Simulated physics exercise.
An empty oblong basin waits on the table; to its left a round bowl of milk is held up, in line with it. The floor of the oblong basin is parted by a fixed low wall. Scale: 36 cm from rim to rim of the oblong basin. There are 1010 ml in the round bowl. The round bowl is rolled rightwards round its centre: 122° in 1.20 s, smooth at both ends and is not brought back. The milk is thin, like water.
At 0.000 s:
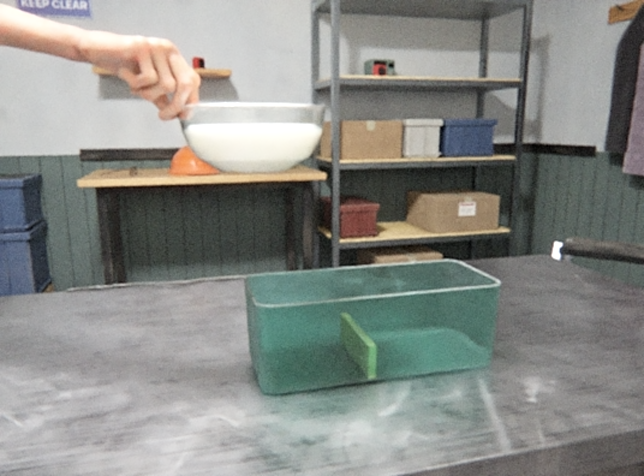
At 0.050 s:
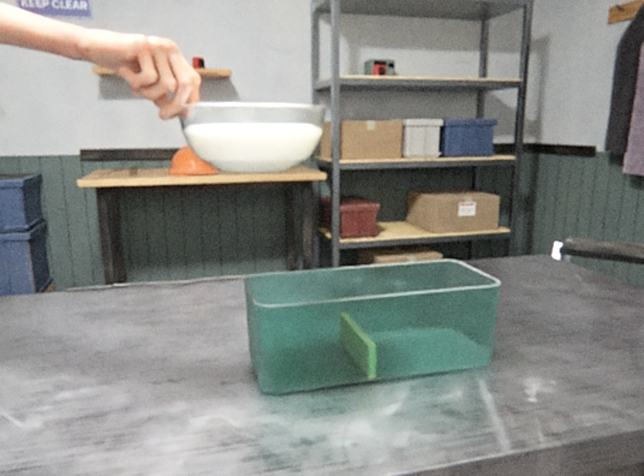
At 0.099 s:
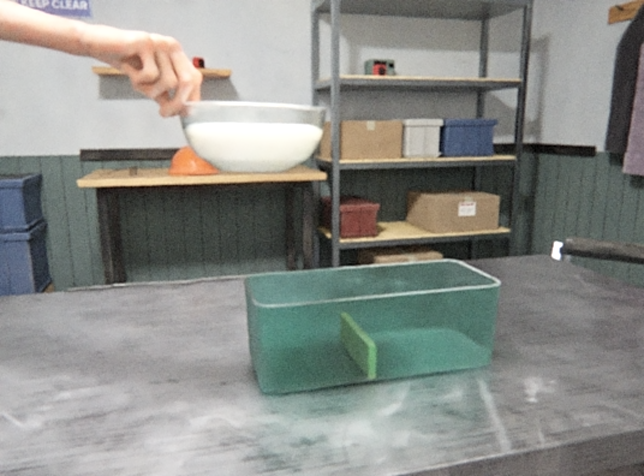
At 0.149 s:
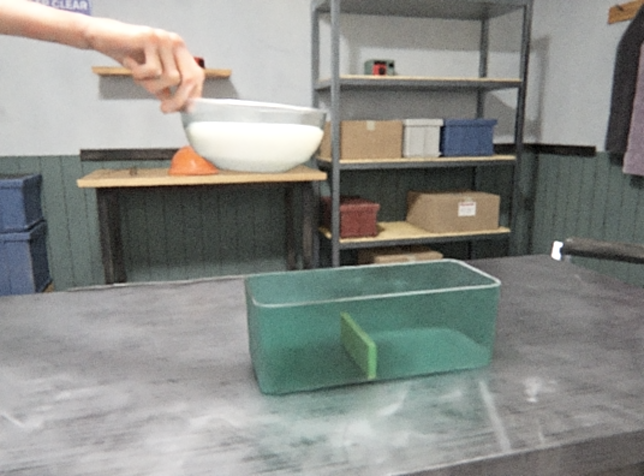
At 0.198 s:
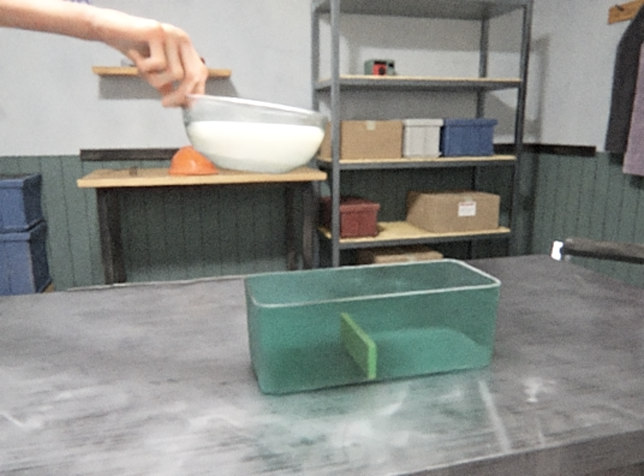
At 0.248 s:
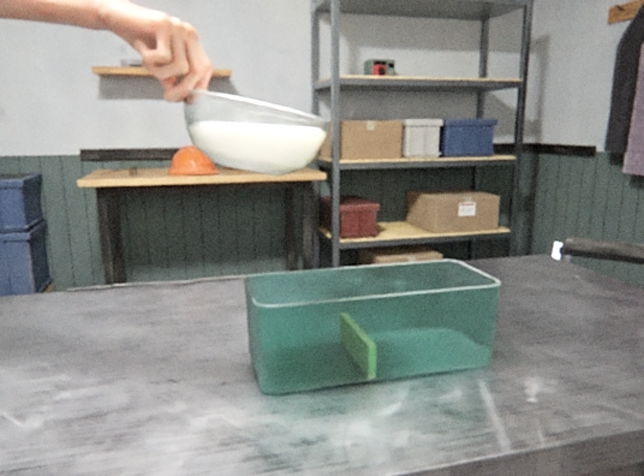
A hand reaching in from the upper left holds a clear round bowl of milk, keeping it level at first, then tilting it slightly and smoothly rightwards while the camera stays still. The view looks across a worn grey table in a workshop-like room, with shelves of boxes behind. An empty green-tinted oblong basin with a bright green upright divider rests on the table, below and right of the bowl.
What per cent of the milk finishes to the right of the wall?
The far part has some 61 per cent.
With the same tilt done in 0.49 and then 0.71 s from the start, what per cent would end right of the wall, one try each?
First 40, then 45 per cent.
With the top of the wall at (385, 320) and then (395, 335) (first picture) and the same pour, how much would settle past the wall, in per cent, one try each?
First 20, then 20 per cent.
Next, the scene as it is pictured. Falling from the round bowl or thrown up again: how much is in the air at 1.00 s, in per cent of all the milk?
About 6 per cent.
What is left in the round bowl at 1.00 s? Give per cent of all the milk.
About 0 per cent.
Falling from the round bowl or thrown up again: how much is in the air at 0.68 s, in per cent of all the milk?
About 48 per cent.
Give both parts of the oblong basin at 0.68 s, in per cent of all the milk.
Left about 2, right about 14.
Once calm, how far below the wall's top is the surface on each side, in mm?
Some 30 mm on the left and 26 mm on the right.
Then, 0.68 s in, the tilt is 74° and 35 per cent is still to pour, 2 is left of the wall and 15 right of it.
Then, 1.00 s in, the tilt is 114° and 0 per cent is still to pour, 33 is left of the wall and 61 right of it.
Then, 1.34 s in, the tilt is 122° and 0 per cent is still to pour, 37 is left of the wall and 61 right of it.
Then, 1.70 s in, the tilt is 122° and 0 per cent is still to pour, 37 is left of the wall and 61 right of it.
Finally, 37 per cent lies left of the wall, 61 right of it and 2 outside.
